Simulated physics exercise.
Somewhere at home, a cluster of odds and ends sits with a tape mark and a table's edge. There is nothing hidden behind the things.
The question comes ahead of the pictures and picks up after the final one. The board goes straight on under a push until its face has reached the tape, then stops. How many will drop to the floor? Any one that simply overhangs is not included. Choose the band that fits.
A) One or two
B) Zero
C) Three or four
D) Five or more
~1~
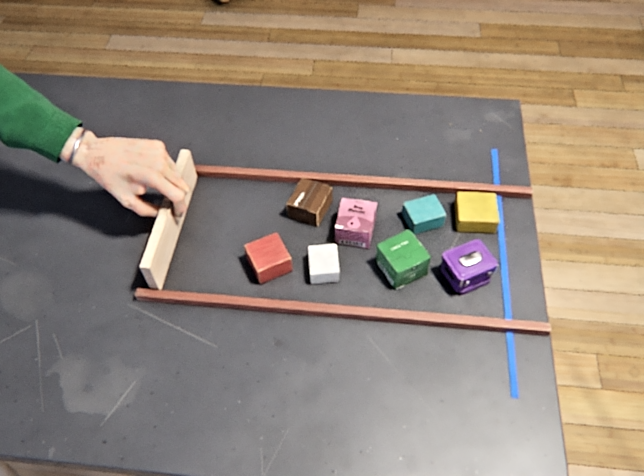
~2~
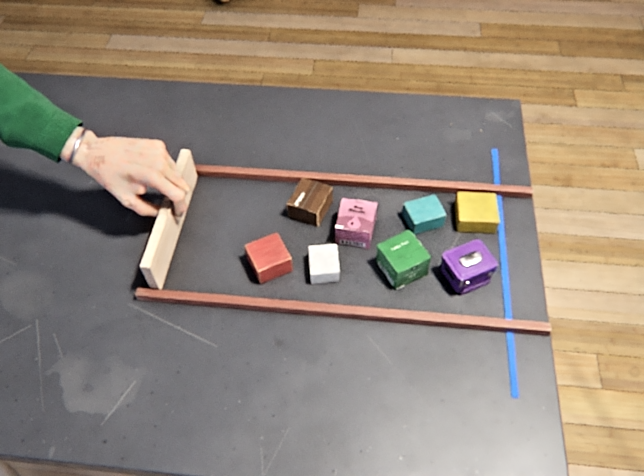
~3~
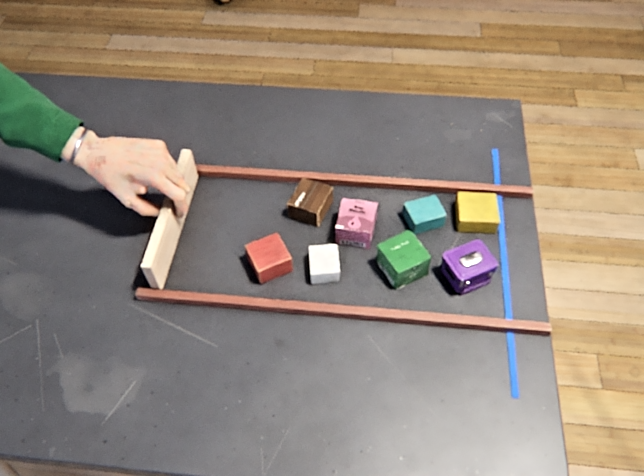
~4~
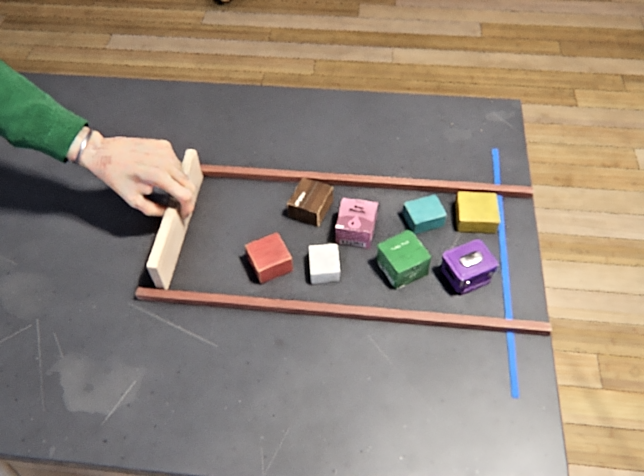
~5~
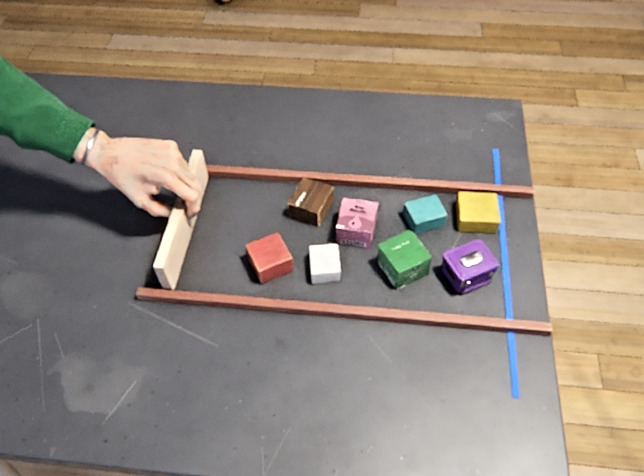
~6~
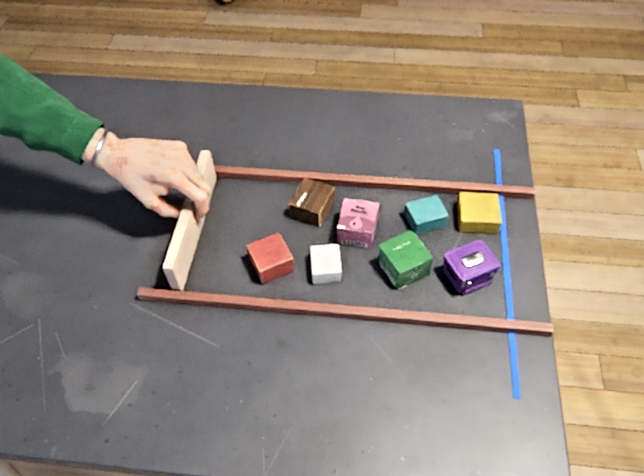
Option D: Five or more.
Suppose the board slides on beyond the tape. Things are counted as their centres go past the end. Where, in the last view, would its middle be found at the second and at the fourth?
Around (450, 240); afterwards around (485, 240).
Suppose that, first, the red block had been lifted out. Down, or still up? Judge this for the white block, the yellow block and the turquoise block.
White block safe, yellow block gone, turquoise block gone.
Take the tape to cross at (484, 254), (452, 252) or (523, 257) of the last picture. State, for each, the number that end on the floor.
Going through them in order, you'd see 3, 2 and 5.
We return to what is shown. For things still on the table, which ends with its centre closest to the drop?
That's the pink box.
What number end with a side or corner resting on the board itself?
The answer is 3.
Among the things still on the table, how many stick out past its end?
I count 1 overhanging.
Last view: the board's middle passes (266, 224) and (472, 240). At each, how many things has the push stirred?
Moved so far: 1, later 8.
Soon after, none off yet; yellow block at rest near (479, 213); purple case at rest near (470, 267); turquoise block at rest near (426, 215).
Then, none off yet; yellow block moved a little near (494, 214); purple case moved about its own width near (534, 277); turquoise block moved about its own width near (459, 220).
By the end, the number that fall off is five or more; fallen, white block, green box, turquoise block, purple case and yellow block.
